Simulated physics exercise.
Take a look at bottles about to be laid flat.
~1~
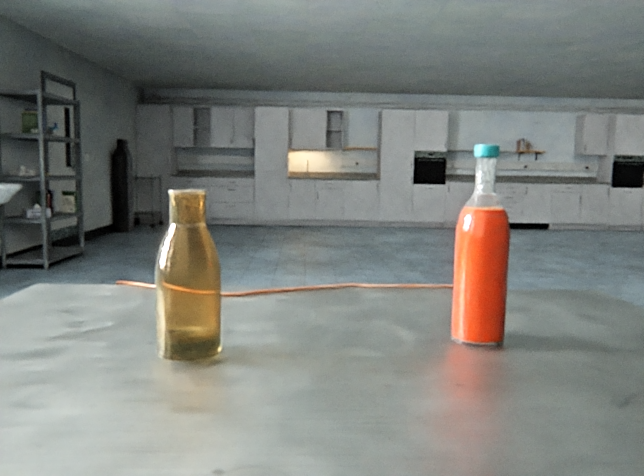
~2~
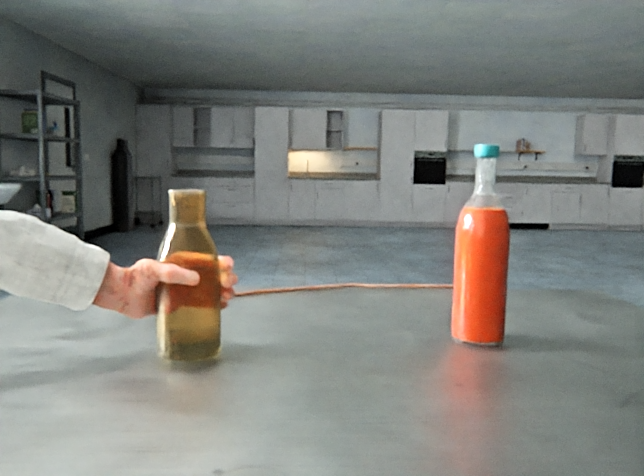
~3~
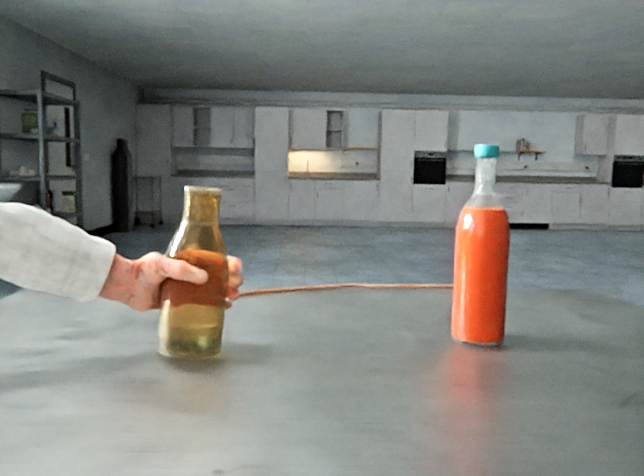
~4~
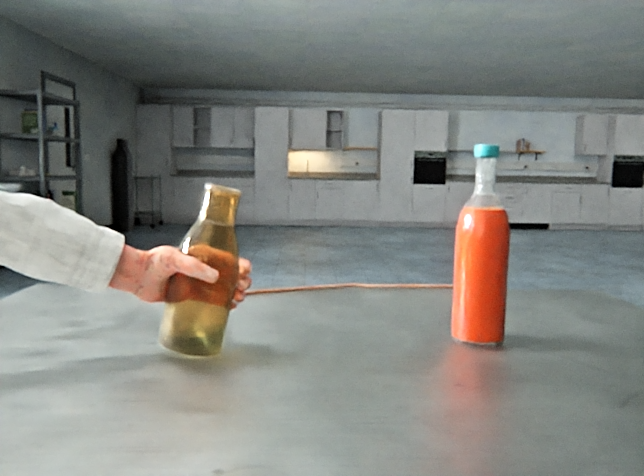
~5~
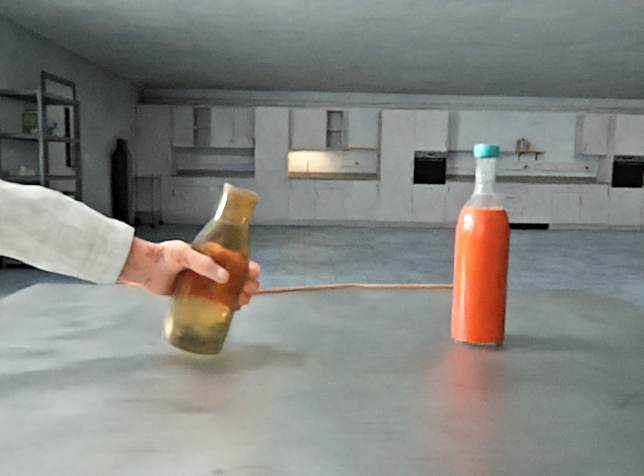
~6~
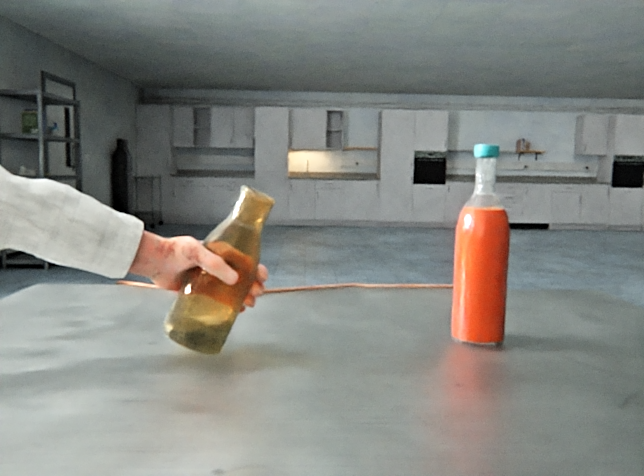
A hand in a white sleeve reaches in from the left across a grey tabletop, seen from a still, slightly raised view in a large room with pale cabinets along the back wall. An open, yellowish bottle stands at left and a capped bottle of orange-red liquid at right, with a thin copper-coloured line behind them. The hand grips the left bottle and leans it gradually rightward.
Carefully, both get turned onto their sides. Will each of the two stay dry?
Left bottle: Yes, right bottle: Yes.
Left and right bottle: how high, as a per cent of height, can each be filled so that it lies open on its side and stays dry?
14 %, then 22 %.
Next, the left bottle is nearly down; left bottle, dry at the neck.
After that, the left bottle lies flat; left bottle, dry at the neck.
Finally, both lie flat; left bottle, dry at the neck; right bottle, dry at the neck.
